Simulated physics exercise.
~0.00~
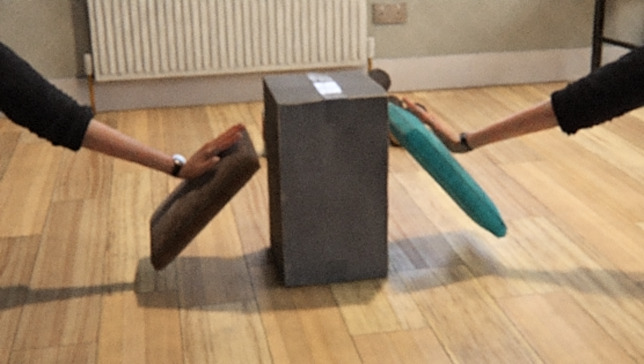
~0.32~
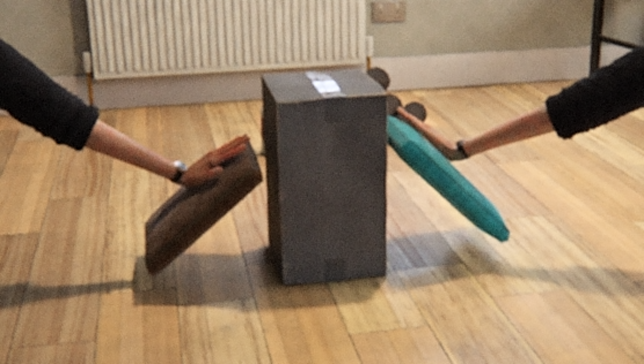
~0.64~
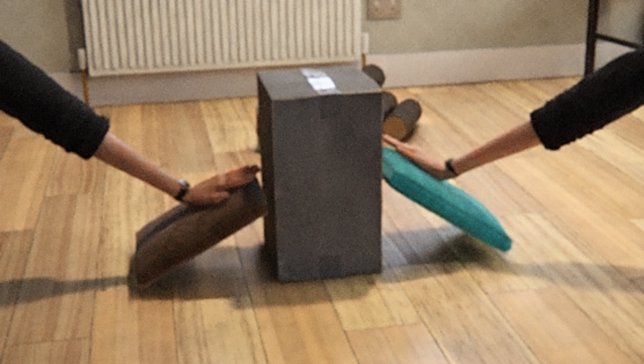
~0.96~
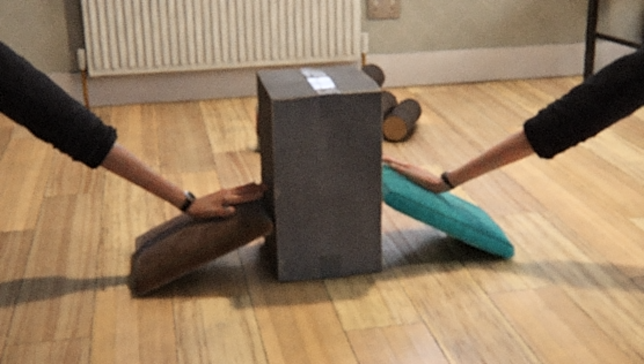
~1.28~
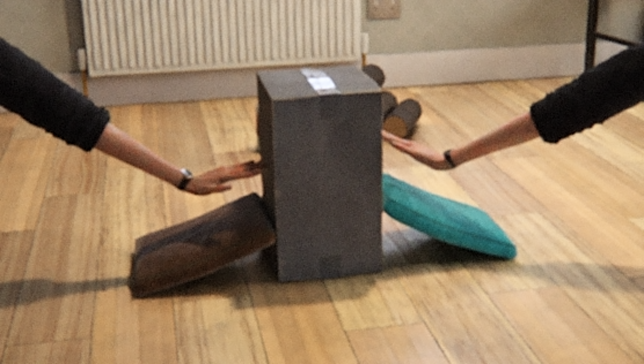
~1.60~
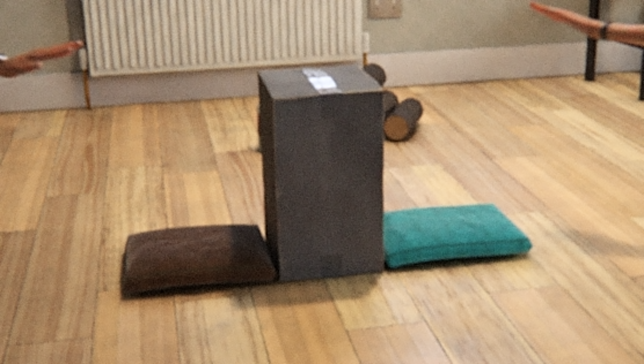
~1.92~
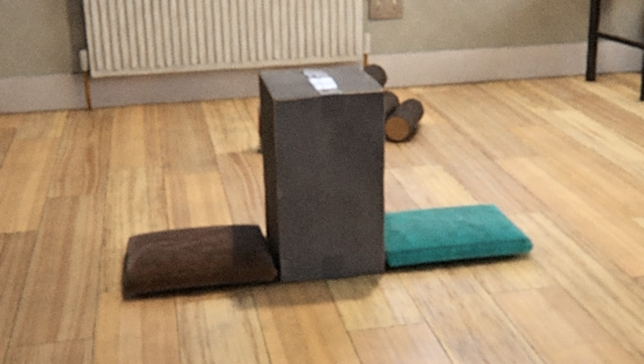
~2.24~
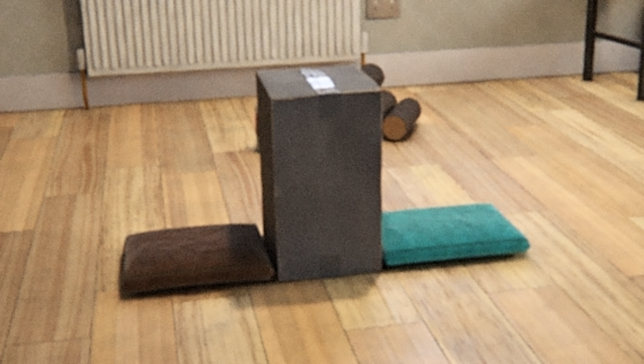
The video shows two hands lowering a brown pillow on the left and a turquoise pillow on the right against a grey box on a wooden floor. The hands let go and withdraw, and both pillows sink down and end lying flat beside the box.
